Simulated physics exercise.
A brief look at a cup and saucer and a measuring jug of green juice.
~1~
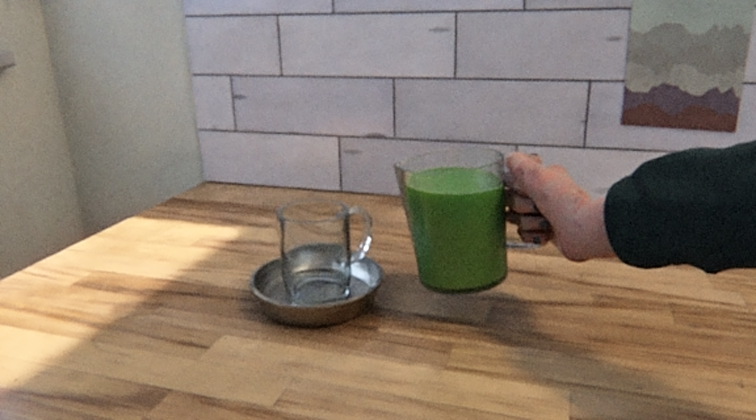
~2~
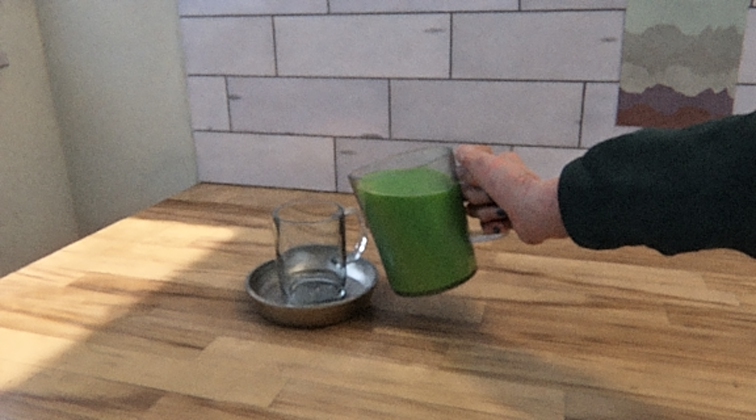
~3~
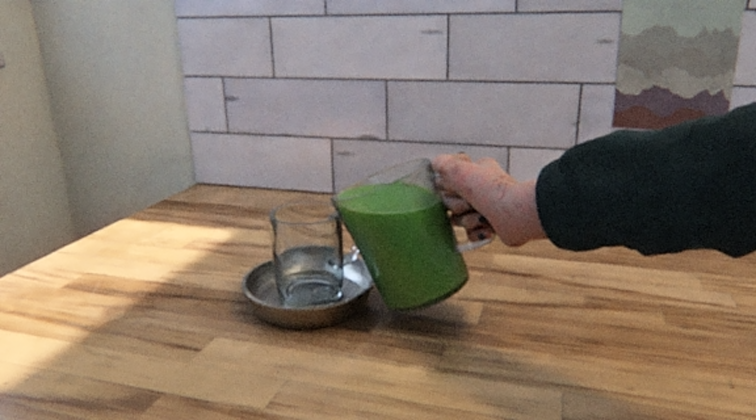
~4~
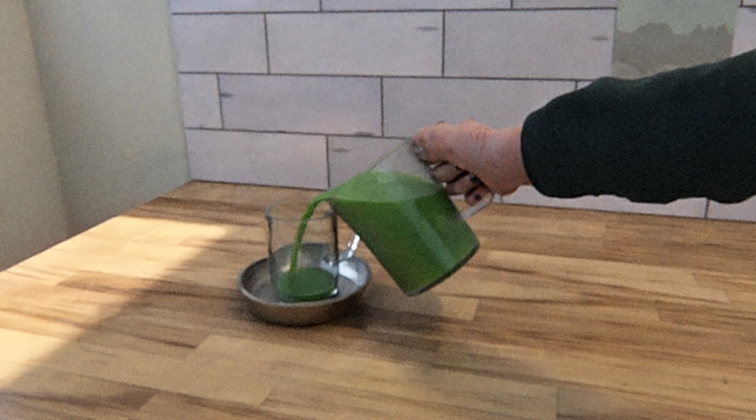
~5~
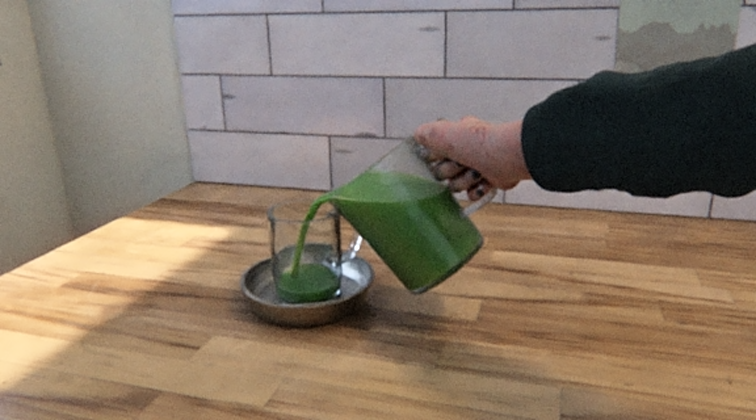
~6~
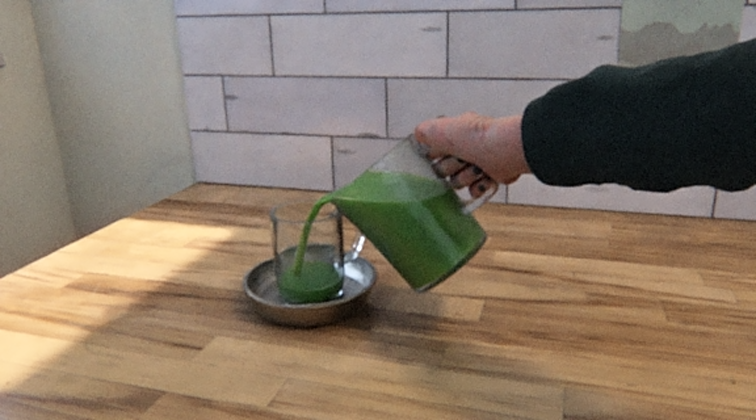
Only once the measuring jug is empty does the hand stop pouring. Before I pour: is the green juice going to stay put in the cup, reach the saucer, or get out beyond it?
The cup will not manage, and neither will the saucer.
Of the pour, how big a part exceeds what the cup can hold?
Around 45 in a hundred.
Next, the cup is nearly full; the saucer is dry.
After that, the cup is full to the brim; the saucer is nearly full.
Finally, the cup is full to the brim; the saucer is full and running over.
